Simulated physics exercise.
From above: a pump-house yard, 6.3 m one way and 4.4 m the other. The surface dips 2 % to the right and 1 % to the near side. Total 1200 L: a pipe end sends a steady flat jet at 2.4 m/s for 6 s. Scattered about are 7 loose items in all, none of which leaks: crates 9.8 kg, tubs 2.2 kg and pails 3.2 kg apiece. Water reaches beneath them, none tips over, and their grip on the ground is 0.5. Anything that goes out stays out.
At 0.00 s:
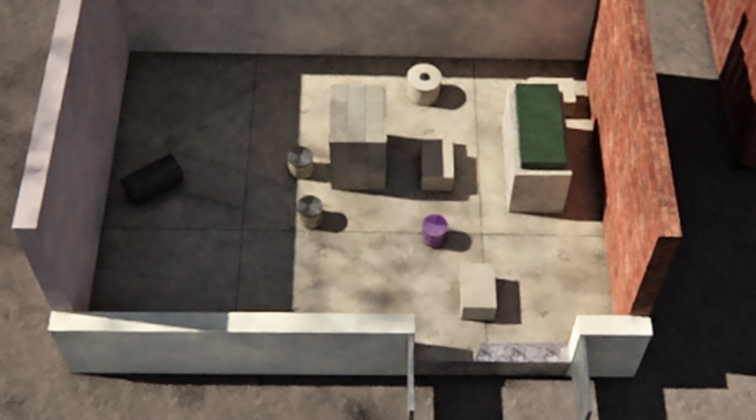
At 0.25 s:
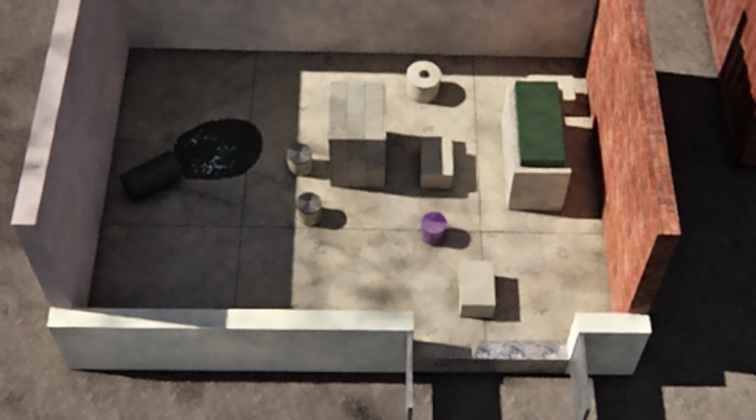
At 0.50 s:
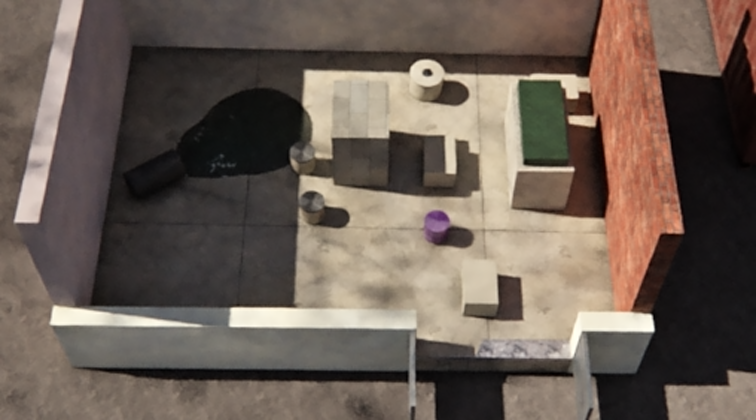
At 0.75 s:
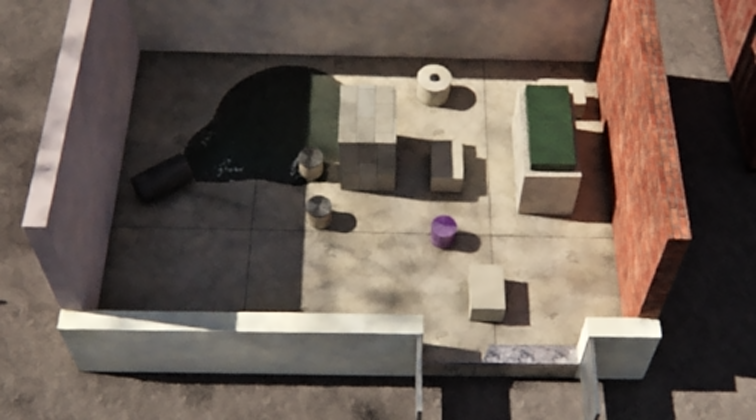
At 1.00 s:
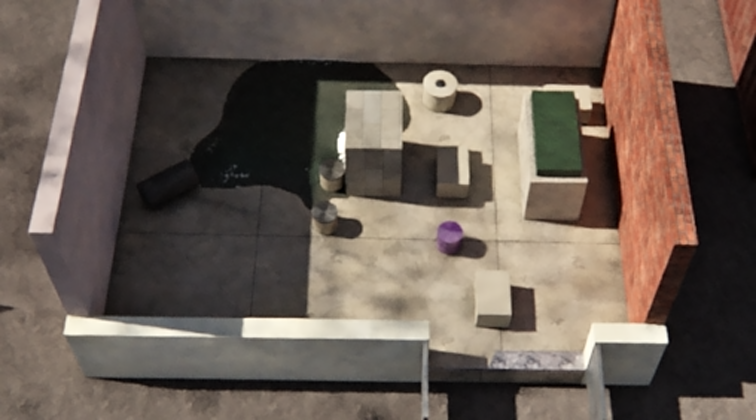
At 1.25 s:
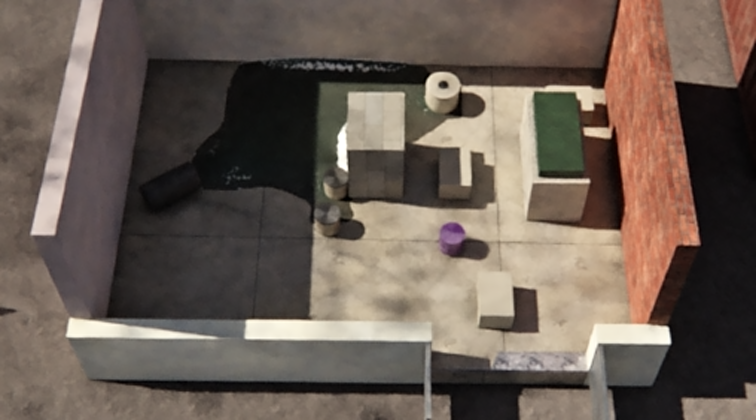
Water poured from a dark pipe on the left and spread rightward across the walled yard, reaching the pale blocks and the back wall, and nudged one small metallic container while the purple pail stayed put.
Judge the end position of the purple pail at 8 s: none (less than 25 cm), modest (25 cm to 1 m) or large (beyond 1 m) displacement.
Pretty sure it sits tight.
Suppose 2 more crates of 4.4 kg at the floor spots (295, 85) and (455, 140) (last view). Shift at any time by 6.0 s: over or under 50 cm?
Result, in sequence: Exceeded; not exceeded.
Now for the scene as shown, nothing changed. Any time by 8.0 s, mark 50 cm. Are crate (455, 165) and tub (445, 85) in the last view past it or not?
Taking them one at a time, I'd say not as far, then further.
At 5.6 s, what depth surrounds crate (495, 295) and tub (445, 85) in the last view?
About 3 and 19 cm.
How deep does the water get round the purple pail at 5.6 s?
1 cm, roughly.
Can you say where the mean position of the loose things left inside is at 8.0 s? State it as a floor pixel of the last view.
Averaged position, last view: Near pixel (456, 215).
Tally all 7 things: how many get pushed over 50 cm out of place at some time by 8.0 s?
My count gives 4.
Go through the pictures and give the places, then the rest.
In the first frame, the purple pail at (435, 225) rests on the ground; 0.0 m2 under water; 0 of 7 have shifted.
In the second frame, the purple pail at (434, 222), on the bottom; 0.8 m2 under water; 0 of 7 have shifted.
In the third frame, the purple pail at (437, 221), on the bottom; water covers 1.8 m2; 0 of 7 have shifted.
In the fourth frame, the purple pail at (444, 226), on the bottom; water covers 3.1 m2; 0 of 7 have shifted.
In the fifth frame, the purple pail at (450, 232) rests on the ground; 4.5 m2 under water; 1 of 7 have shifted.
In the sixth frame, the purple pail at (452, 233), on the bottom; water covers 5.3 m2; 1 of 7 have shifted.
After 1.8 s the purple pail is near (452, 233), 0.0 m from its start, aground; 0 of 7 are out; 0 afloat.
After 3.6 s the purple pail is near (452, 233), 0.0 m from its start, aground; 0 of 7 are out; 2 afloat.
After 5.6 s the purple pail is near (452, 233), 0.0 m from its start, aground; 0 of 7 are out; 2 afloat.
After 8.0 s the purple pail is near (446, 237), 0.1 m from its start, aground; 0 of 7 are out; 3 afloat.
